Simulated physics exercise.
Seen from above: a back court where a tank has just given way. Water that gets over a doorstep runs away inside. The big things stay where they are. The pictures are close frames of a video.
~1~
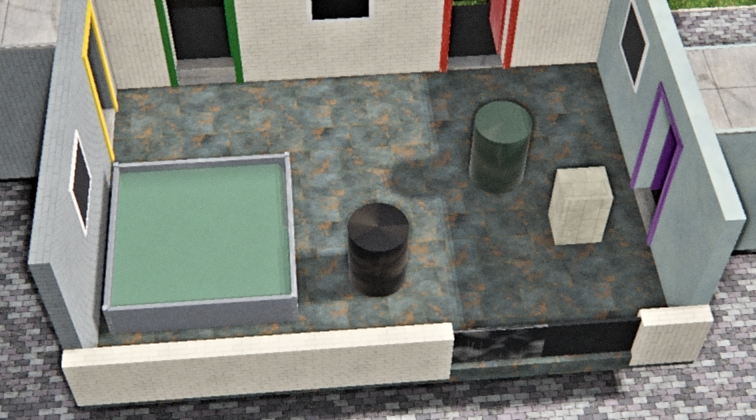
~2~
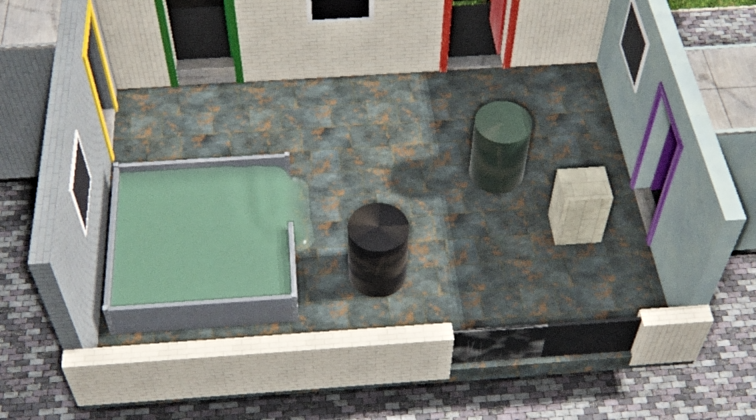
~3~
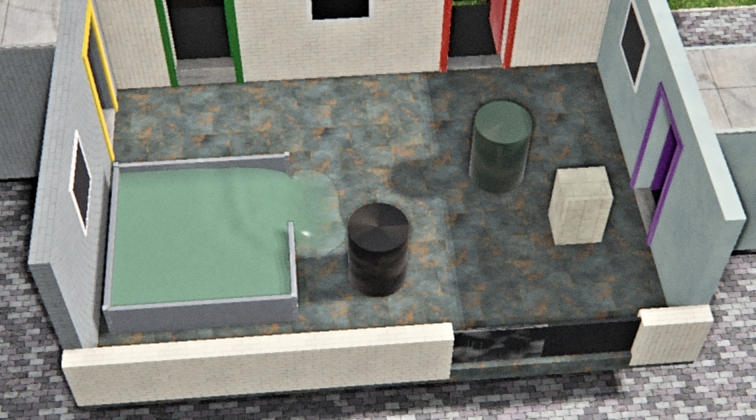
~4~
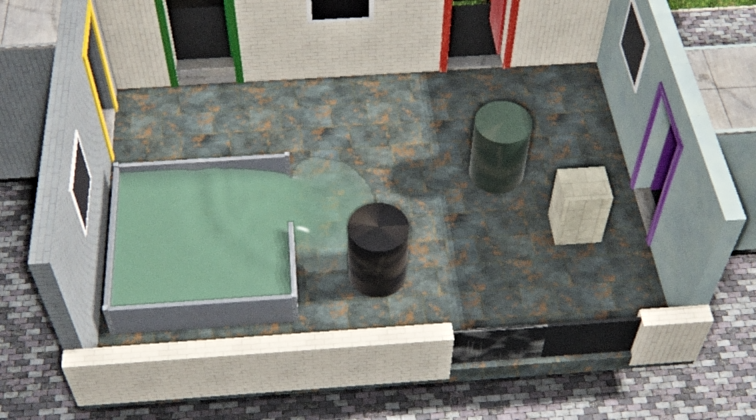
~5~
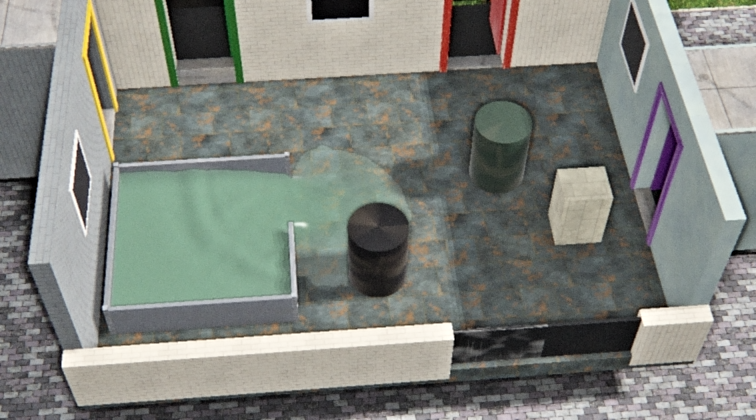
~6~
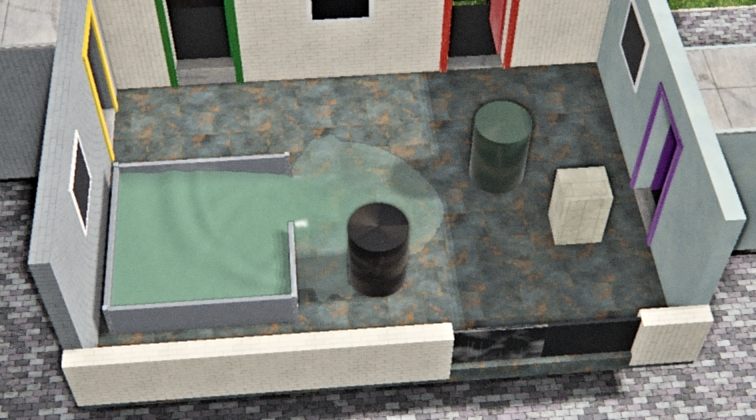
Green water sits still in a square, grey-walled tank at the left of a walled court, then pours through a gap in its right side. The sheet spreads rightward over the mottled floor, reaches the dark cylinder and fans out behind it, extending past it toward the green cylinder.
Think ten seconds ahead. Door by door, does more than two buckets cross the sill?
In the end: The yellow door admits no more than that; the green door admits no more than that; the purple door lets in a lot; the red door lets in a lot.
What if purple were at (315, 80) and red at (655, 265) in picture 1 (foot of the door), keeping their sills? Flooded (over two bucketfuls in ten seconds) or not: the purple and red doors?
In short: The purple one keeps below it, the red one passes that mark.
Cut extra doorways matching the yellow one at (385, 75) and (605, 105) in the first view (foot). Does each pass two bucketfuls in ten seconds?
One after the other: Lets less in, goes over.
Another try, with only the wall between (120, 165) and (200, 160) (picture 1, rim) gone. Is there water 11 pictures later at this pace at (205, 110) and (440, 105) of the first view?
In turn: Under water, free of water.
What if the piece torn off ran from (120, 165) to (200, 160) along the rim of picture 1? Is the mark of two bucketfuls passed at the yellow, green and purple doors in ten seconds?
My reading: Yellow takes more; green keeps below it; purple keeps below it.
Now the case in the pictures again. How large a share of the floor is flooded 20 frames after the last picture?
About 60 per cent.
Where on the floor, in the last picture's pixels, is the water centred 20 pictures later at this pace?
Roughly at (341, 223).
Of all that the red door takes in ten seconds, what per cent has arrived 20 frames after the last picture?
Some 15 per cent.
A moment on, water covers 25 % of the floor; the yellow door not reached, the green door not reached, the purple door not reached, the red door not reached.
Next, water covers 45 % of the floor; the yellow door not reached, the green door not reached, the purple door under two buckets in, the red door not reached.
Then, water covers 60 % of the floor; the yellow door not reached, the green door not reached, the purple door under two buckets in, the red door under two buckets in.
Later, water covers 70 % of the floor; the yellow door not reached, the green door not reached, the purple door over two buckets in, the red door over two buckets in.
In the end, water covers 90 % of the floor; the yellow door not reached, the green door wet at the sill, nothing in, the purple door far over two buckets in, the red door far over two buckets in.
